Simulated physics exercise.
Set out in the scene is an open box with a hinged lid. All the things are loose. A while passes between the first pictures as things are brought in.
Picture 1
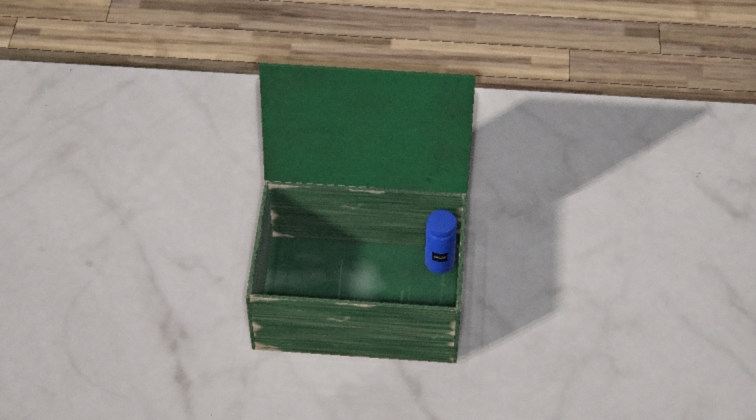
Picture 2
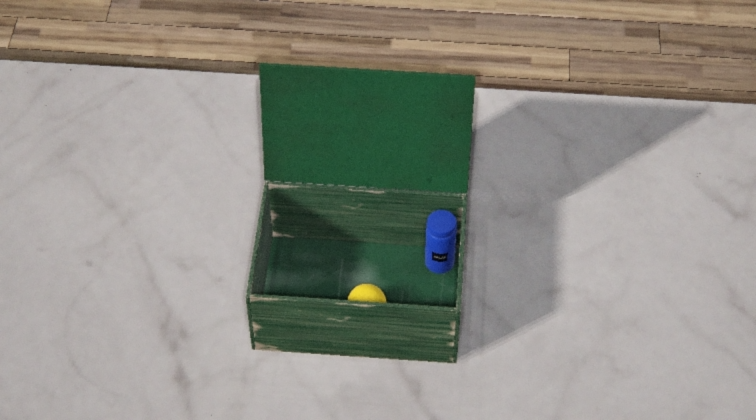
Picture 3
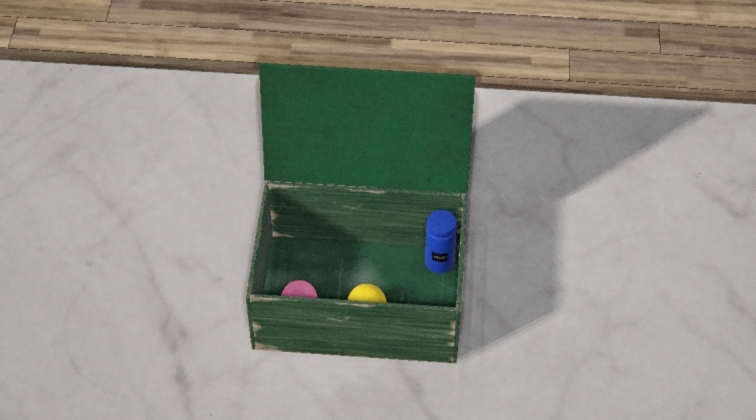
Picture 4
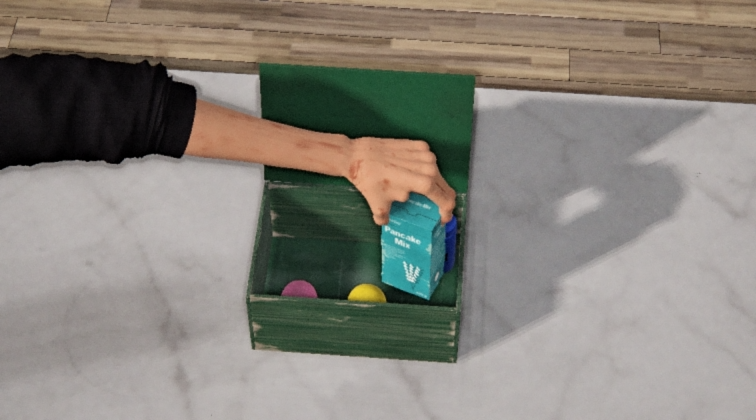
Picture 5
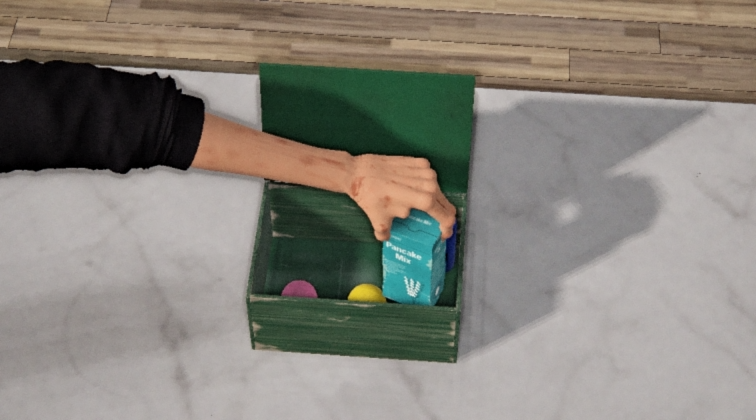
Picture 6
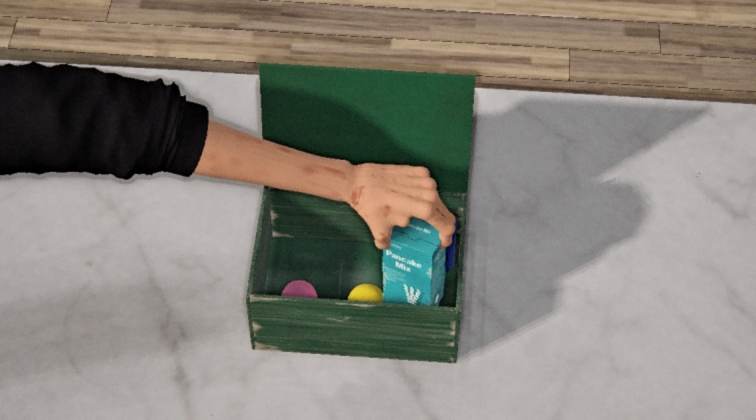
The clip opens on an open green box with a blue shaker inside at the right. A yellow round object appears near the front, then a pink one to its left. A hand reaches in from the left with a turquoise carton, lowering it slightly in front of the shaker and keeping hold.
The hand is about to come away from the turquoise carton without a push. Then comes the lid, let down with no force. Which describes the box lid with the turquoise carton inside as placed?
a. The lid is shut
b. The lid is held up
(b) The lid is held up.
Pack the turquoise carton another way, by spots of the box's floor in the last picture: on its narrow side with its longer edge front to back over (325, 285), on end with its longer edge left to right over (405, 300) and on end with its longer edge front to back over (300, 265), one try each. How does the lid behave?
Lid: First closed, second open, third open.
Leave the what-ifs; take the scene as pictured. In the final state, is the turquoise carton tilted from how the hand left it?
Result: It remains as it was set.
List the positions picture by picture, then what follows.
The last thing is not in view yet; blue shaker (441, 242), in the first frame.
The last thing is not in view yet, in the second frame.
The last thing is not in view yet, in the third frame.
Still above its spot; turquoise carton (414, 244), in the fourth frame.
Still above its spot; turquoise carton (414, 259), in the fifth frame.
Put in, still held; turquoise carton (414, 267), in the sixth frame.
Then, 1.00 s later than the last frame, lid starting down; turquoise carton moved about its own width near (413, 292).
Then, 1.60 s later than the last frame, lid 57° above the rim; turquoise carton moved about its own width near (413, 292).
Then, 1.80 s later than the last frame, lid 34° above the rim; turquoise carton moved about its own width near (413, 292).
When it is over, lid 16° above the rim; moved from the start, turquoise carton; the other 3 as before. End places, in pixels of the last picture, turquoise carton near (413, 292).
